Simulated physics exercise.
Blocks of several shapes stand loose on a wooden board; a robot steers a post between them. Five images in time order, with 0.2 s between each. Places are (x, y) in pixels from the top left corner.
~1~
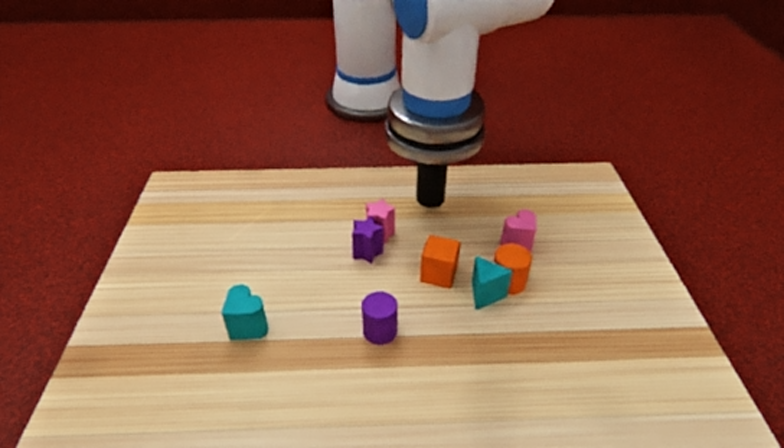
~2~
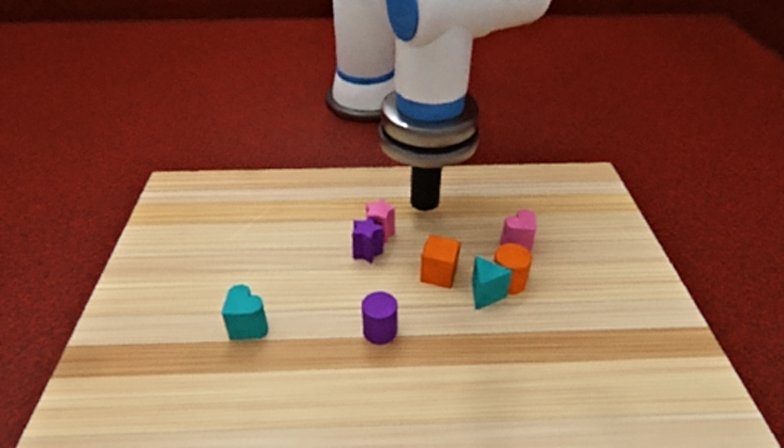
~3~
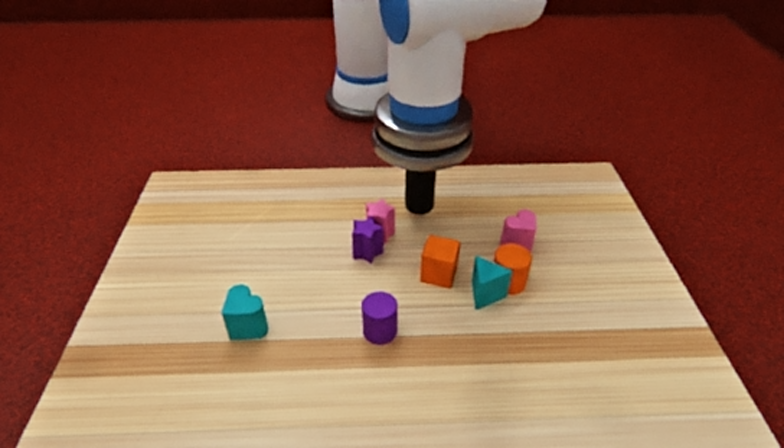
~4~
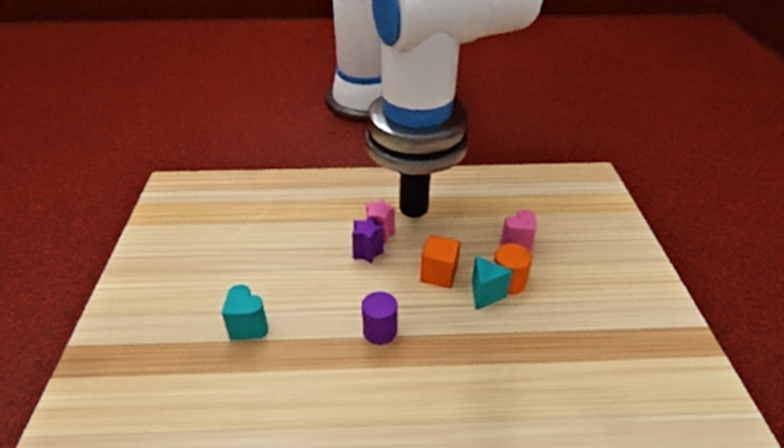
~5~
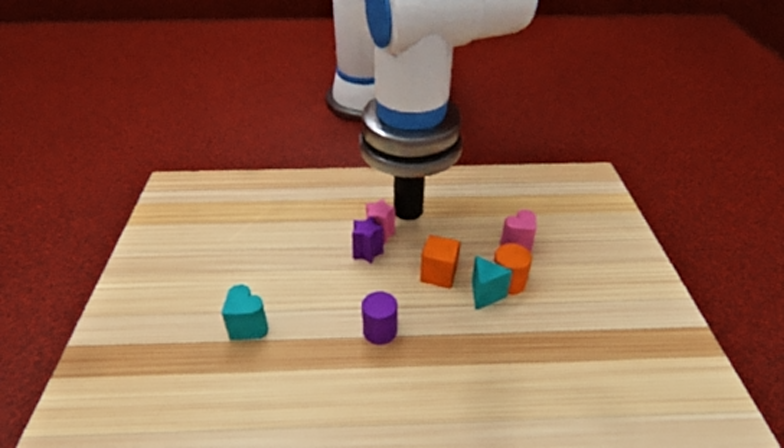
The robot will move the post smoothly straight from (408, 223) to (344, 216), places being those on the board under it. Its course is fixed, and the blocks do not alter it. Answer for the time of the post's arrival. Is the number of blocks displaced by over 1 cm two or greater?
I expect not.
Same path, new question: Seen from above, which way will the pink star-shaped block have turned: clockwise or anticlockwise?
Counter-clockwise, from overhead.
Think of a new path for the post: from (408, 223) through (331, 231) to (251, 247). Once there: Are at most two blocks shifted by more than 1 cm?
Yes - that is the case.
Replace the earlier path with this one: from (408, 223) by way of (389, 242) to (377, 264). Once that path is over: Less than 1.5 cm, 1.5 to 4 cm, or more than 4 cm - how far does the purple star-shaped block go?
Between 1.5 and 4 cm.
The first path, step by step. Halfway along, post (375, 208); pink star-shaped block (367, 210), turned 35° anticlockwise.
At the end, post (343, 205); purple star-shaped block not moved; pink star-shaped block (363, 210), turned 50° anticlockwise.
